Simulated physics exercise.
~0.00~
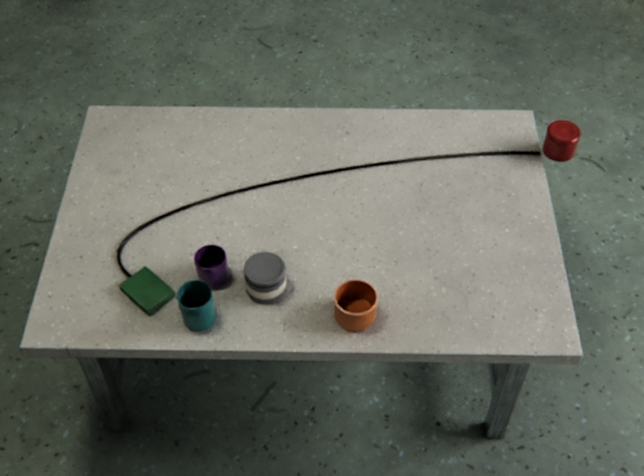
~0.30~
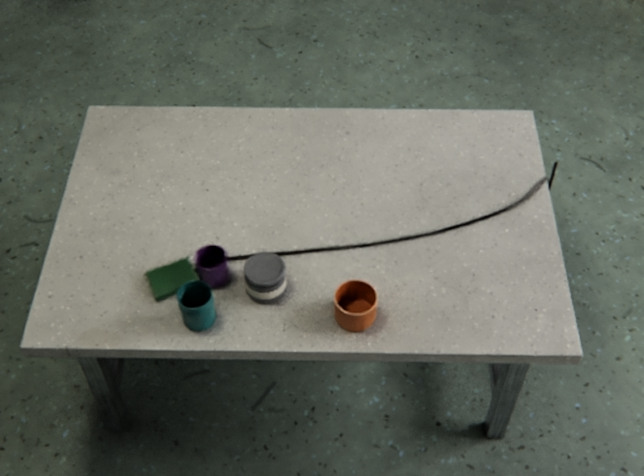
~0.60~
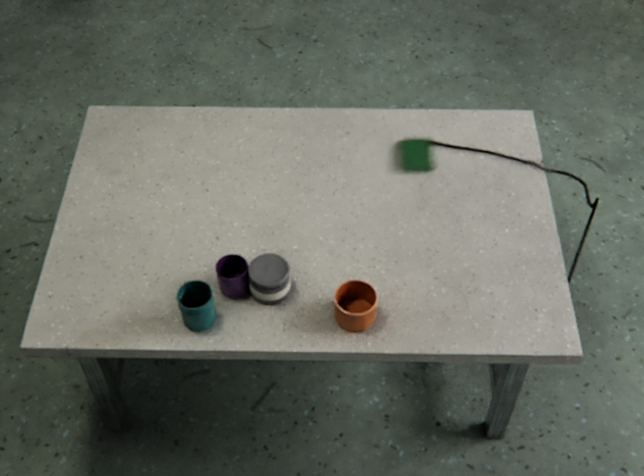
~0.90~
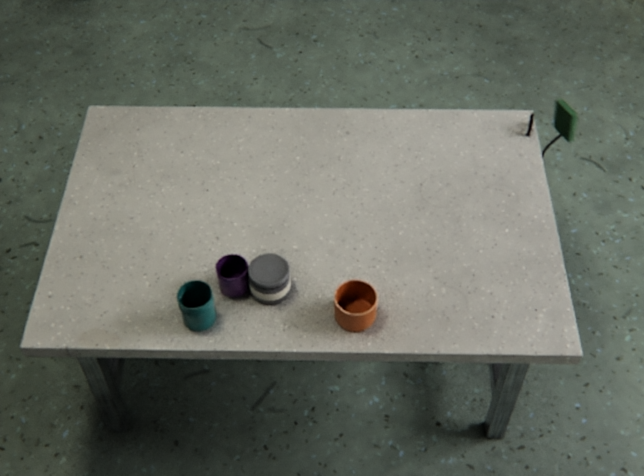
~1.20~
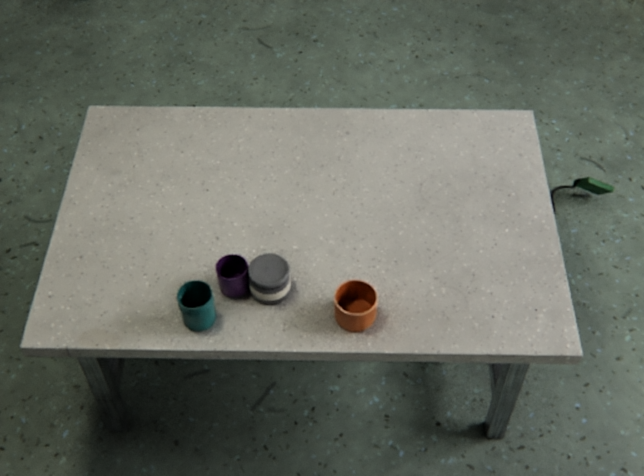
Grey table with falling red cylinder pulling a dark cable and green block past a nudged purple mug and off the right edge.
